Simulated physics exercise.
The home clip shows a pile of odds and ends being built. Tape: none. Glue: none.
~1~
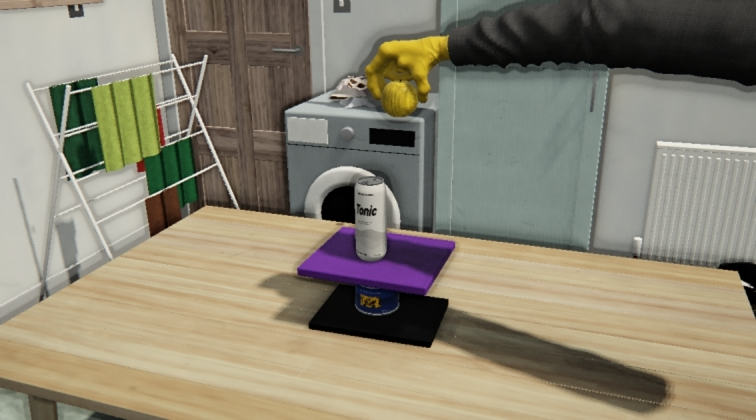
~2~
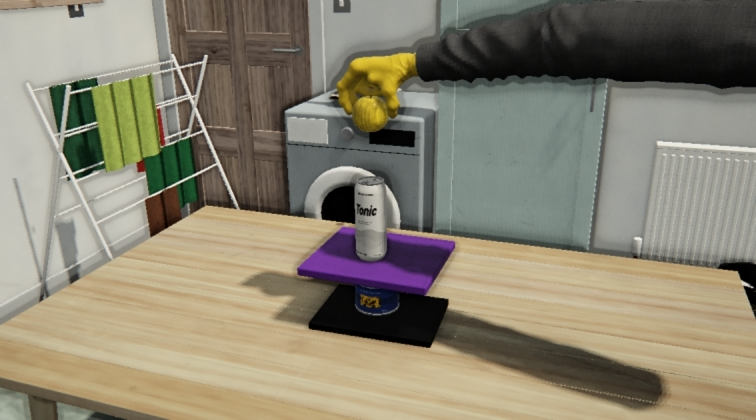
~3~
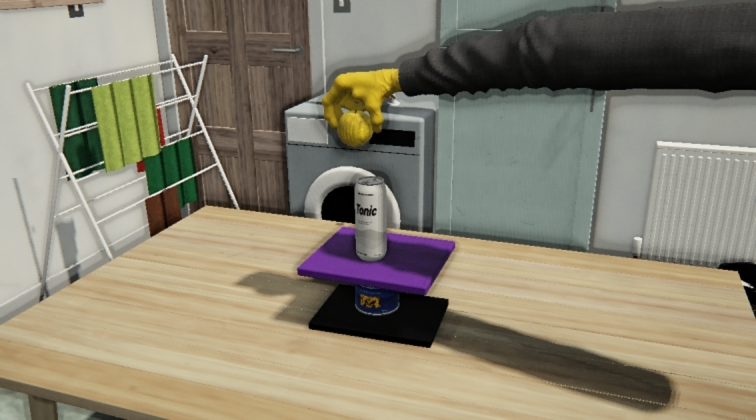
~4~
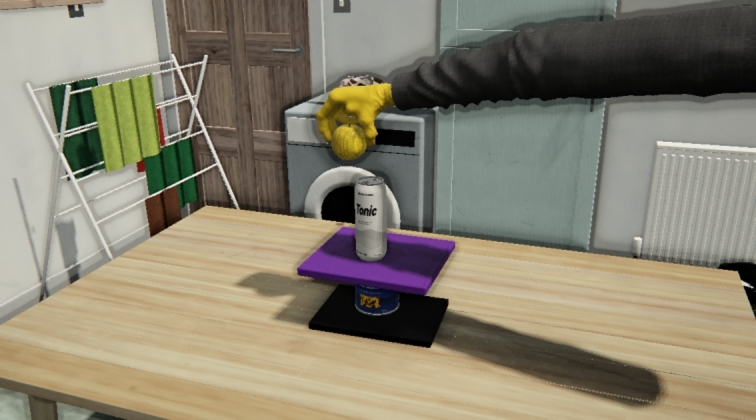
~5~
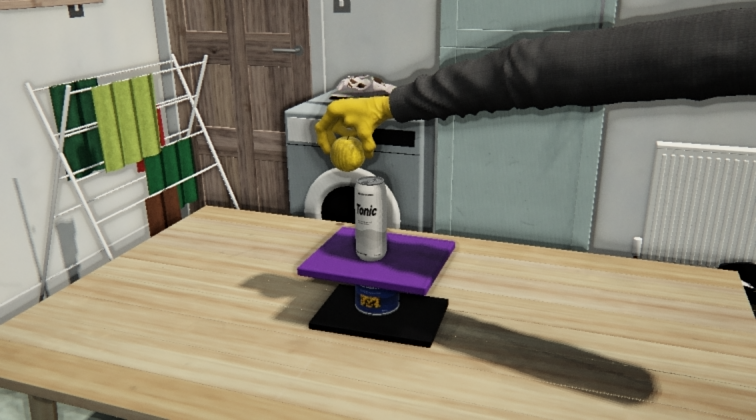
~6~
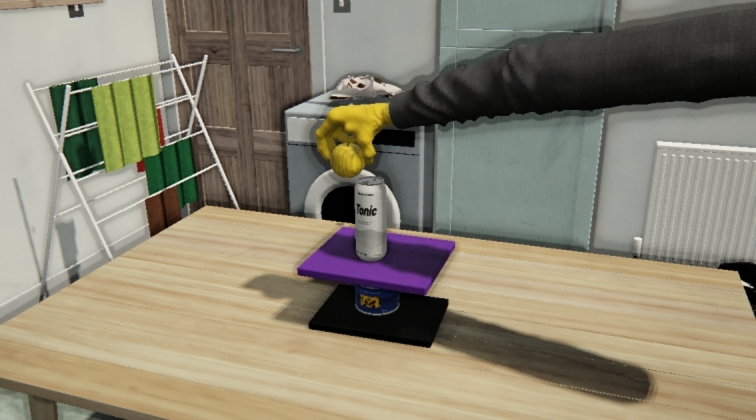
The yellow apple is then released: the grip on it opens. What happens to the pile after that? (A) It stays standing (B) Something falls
B.
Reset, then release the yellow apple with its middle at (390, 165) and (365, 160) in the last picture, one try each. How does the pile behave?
On the first go it collapses, and on the second it remains standing.
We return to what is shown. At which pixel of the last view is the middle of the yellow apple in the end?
It ends near (241, 285).
Then, 1.20 s after the last picture, white can and yellow apple now fallen; purple tray tipped 13° from how it was.
Then, 1.50 s after the last picture, purple tray tipped 48° from how it was.
At rest, fallen, purple tray, white can and yellow apple; the other 2 in place. Seen from the same camera at the end, yellow apple near (241, 285). The pile loses its balance.
